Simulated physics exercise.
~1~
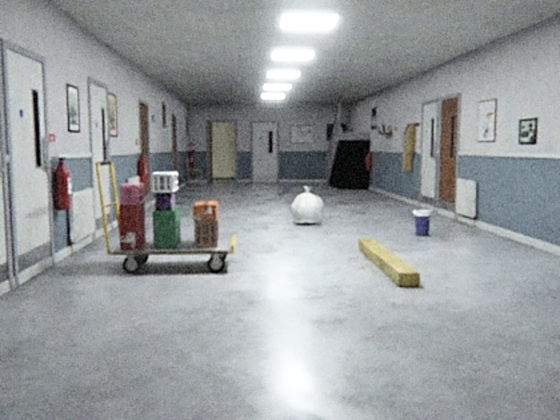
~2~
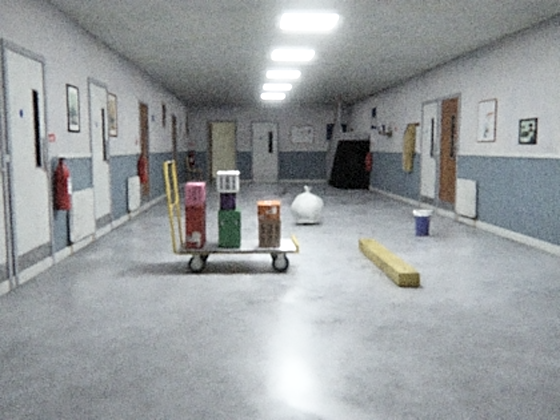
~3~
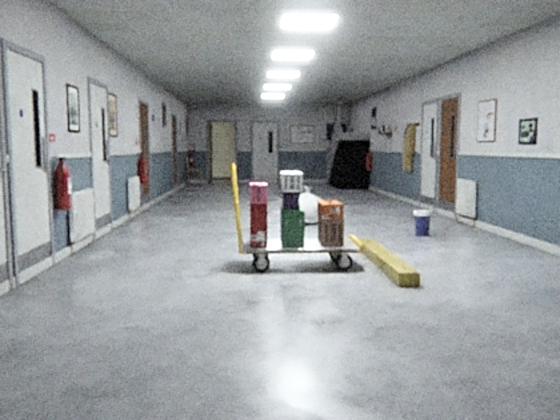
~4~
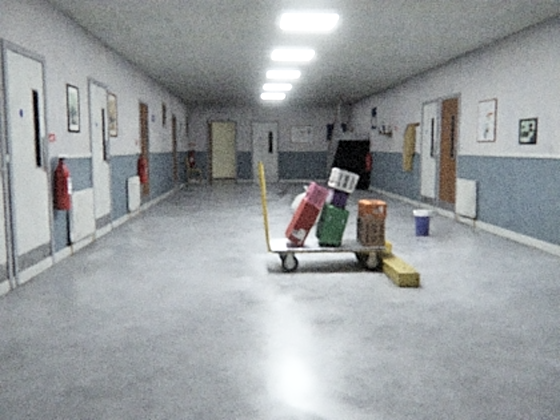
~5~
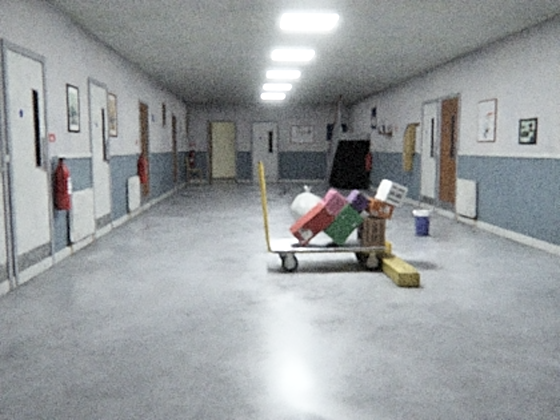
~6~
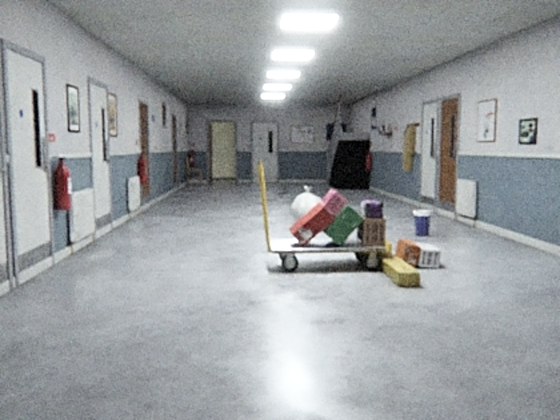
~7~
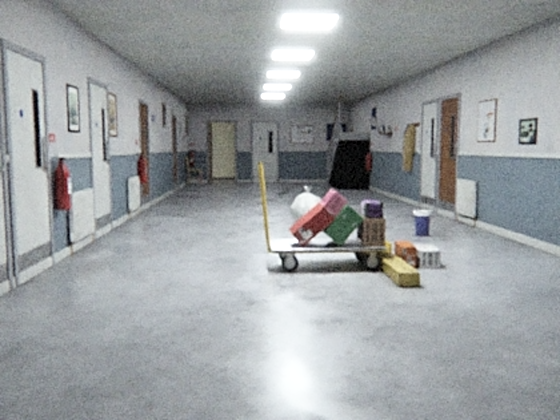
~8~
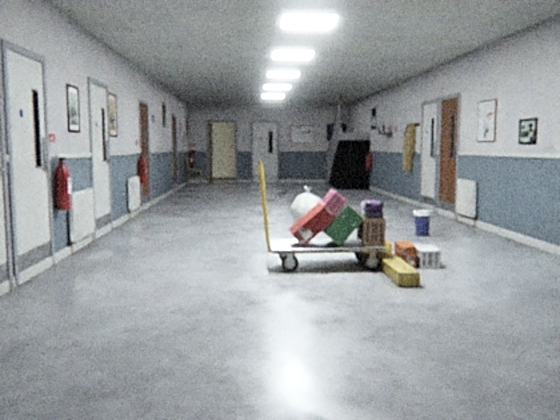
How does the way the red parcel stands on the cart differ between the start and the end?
At the start the red parcel stands upright on the deck, while at the end it is leaning over among the other pieces.
